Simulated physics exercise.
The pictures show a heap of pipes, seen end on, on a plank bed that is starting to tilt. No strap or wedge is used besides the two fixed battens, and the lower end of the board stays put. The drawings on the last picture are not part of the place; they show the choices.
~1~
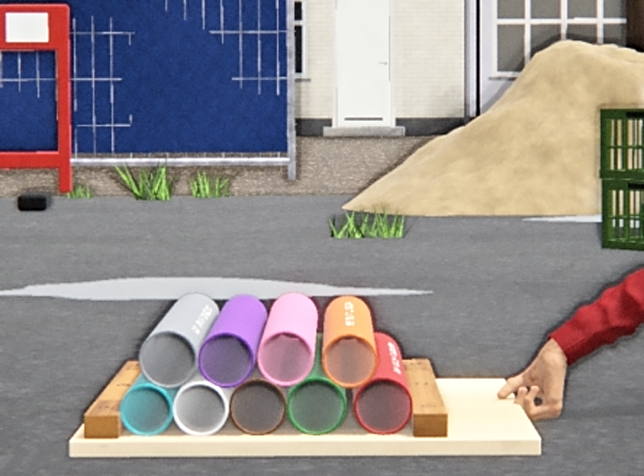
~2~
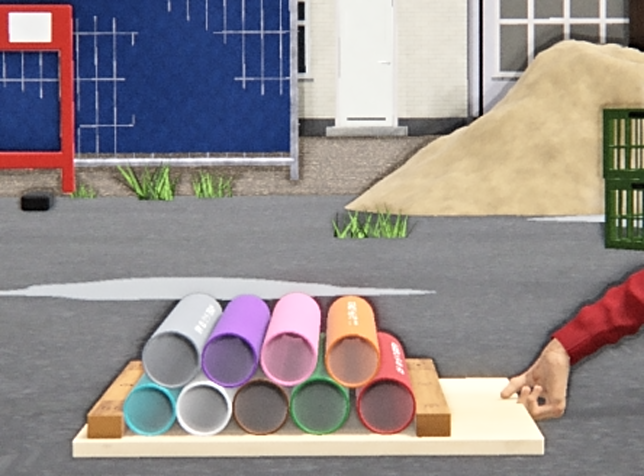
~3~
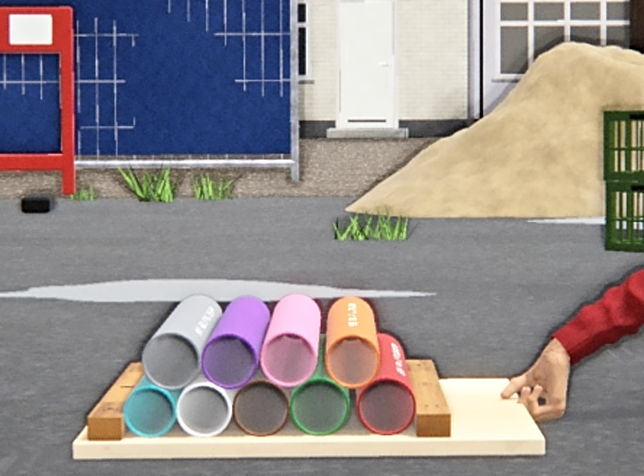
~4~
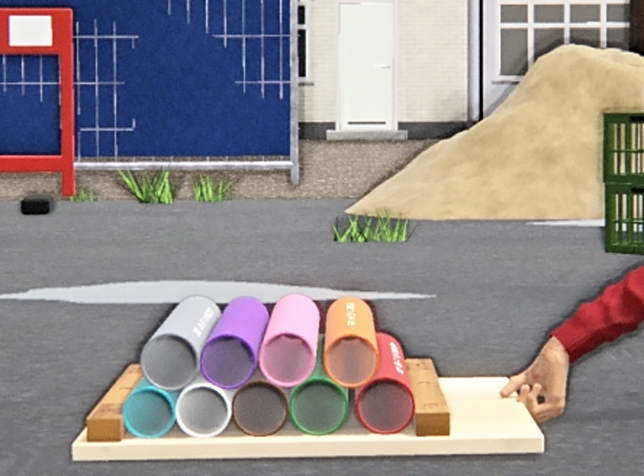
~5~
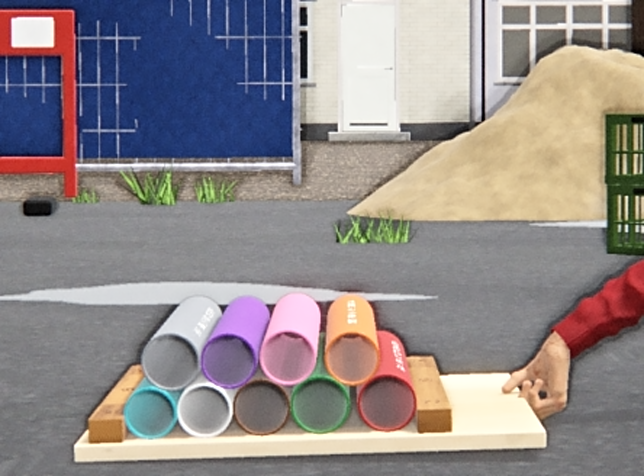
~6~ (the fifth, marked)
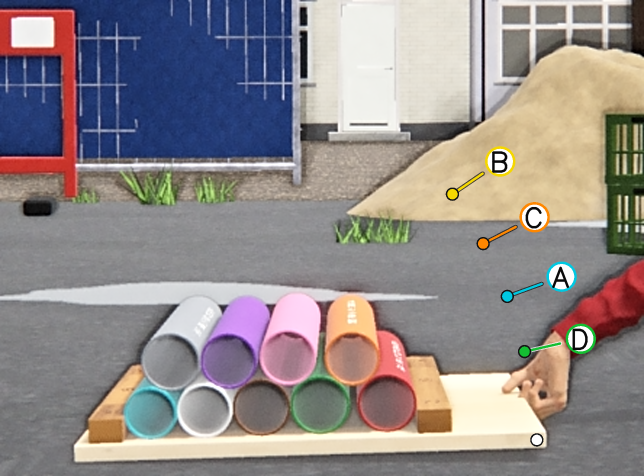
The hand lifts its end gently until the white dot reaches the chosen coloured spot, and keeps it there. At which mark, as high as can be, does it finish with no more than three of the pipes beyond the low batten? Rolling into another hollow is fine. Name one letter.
Raise it to C.
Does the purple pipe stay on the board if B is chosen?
No.
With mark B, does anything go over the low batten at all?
Yes.
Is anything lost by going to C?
Yes, at C.
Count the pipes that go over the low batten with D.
With D, none.
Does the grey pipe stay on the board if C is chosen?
No, with C.
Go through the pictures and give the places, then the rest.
The first frame shows grey pipe (168, 360); orange pipe (350, 361); board (308, 403).
The second frame shows board (311, 403); turquoise pipe (150, 411).
The third frame shows board (311, 404); green pipe (320, 407).
The fourth frame shows board (311, 404); turquoise pipe (149, 413); brown pipe (260, 408); white pipe (203, 411).
The fifth frame shows board (312, 403); turquoise pipe (151, 413); white pipe (204, 410).
On the marked copy, A at (507, 296); B at (453, 194); C at (483, 244); D at (525, 352); the white dot at (537, 440).
Following C. Soon after the start, board at 17°.
Later, board at 27°.
In the end, board at 27°, two over the low batten (purple, grey).
As for the rest, A none over the low batten; B four over the low batten (pink, purple, grey, orange); D none over the low batten.
